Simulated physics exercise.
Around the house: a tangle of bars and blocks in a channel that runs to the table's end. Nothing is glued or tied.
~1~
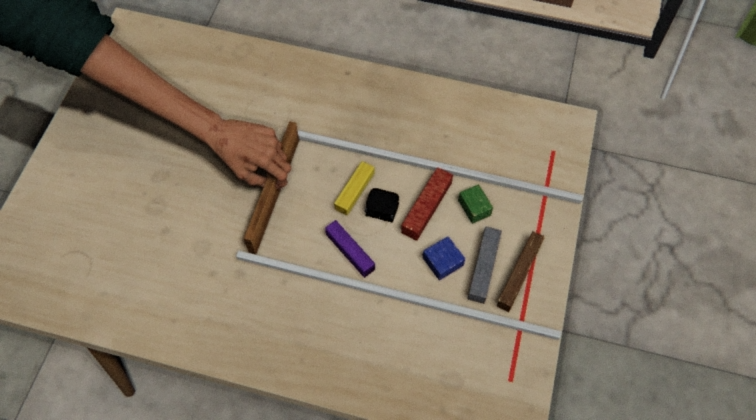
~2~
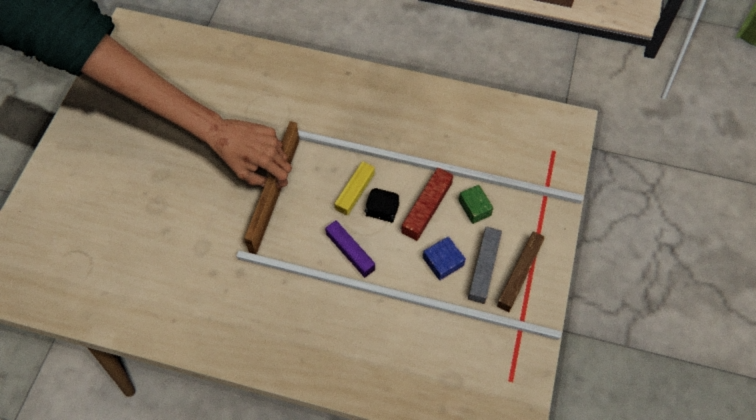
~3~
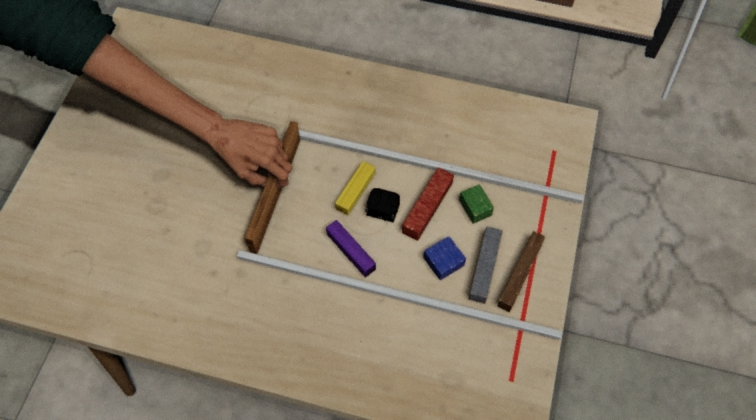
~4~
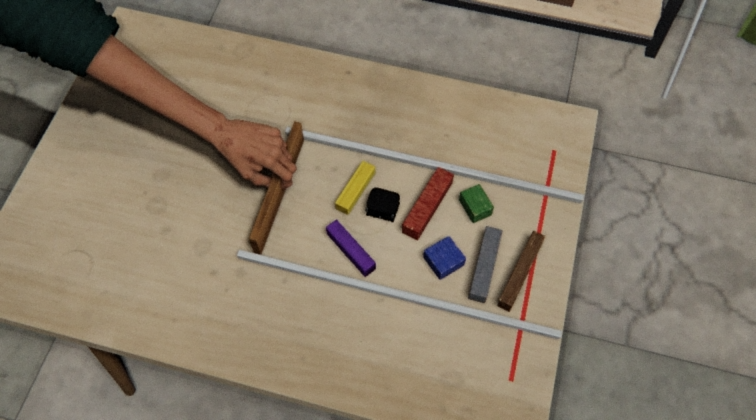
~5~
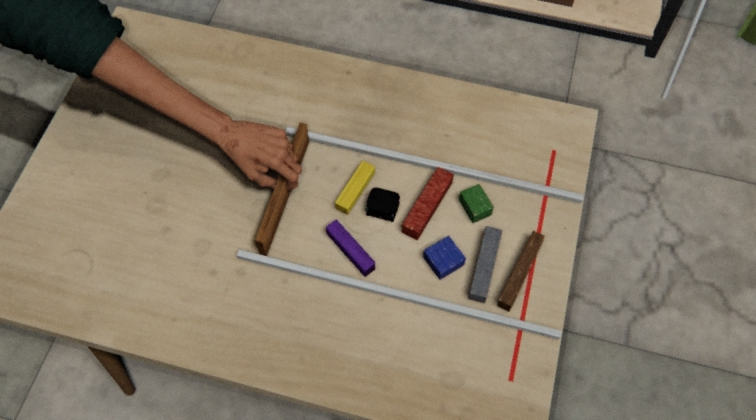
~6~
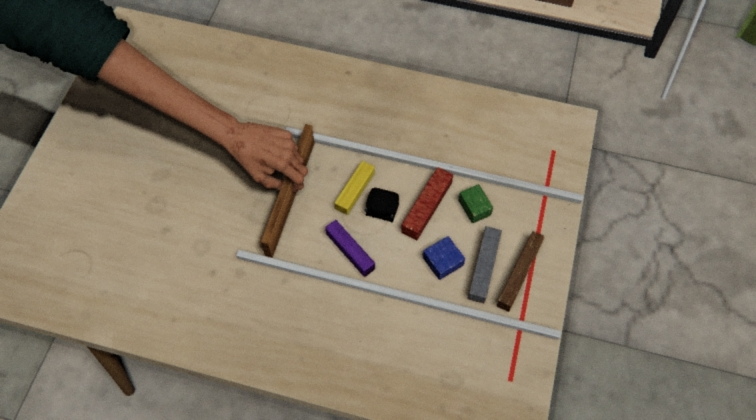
A hand slides a wooden board slightly right along a channel toward colorful, unmoving blocks.
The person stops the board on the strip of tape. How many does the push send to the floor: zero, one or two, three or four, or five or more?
Here the number that fall off is three or four.
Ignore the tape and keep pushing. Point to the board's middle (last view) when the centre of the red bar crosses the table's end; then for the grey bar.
At (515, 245) for the red bar; at (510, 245) for the grey bar.
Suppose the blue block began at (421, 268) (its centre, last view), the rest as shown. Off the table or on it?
The blue block holds on.
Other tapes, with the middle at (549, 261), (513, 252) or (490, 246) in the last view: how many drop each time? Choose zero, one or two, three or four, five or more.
The falls would be 5 or more; just one or two; zero.
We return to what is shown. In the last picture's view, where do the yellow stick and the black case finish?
Near (546, 234) and (568, 246).
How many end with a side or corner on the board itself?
The number is 2.
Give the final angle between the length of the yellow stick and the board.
Some 0 degrees.
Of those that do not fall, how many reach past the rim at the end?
It comes to 2.
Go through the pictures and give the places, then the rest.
Brown bar (521, 271); grey bar (485, 265); green block (475, 204); board (273, 187); tape (534, 257), in the first frame.
Grey bar (485, 265); blue block (444, 258), in the second frame.
Green block (476, 204); red bar (428, 204), in the third frame.
Brown bar (522, 271); yellow stick (356, 188), in the fourth frame.
Grey bar (485, 264); purple stick (351, 248), in the fifth frame.
Brown bar (521, 271); grey bar (485, 264); green block (476, 204); board (289, 190); tape (534, 257), in the sixth frame.
Early on, none off yet; brown bar at rest near (521, 271); grey bar at rest near (485, 264); green block at rest near (476, 204).
A while later, none off yet; brown bar travelled a little near (535, 277); grey bar travelled a little near (517, 278); green block travelled well along near (538, 220).
Finally, the number that fall off is three or four; lost, red bar, green block, grey bar and brown bar.
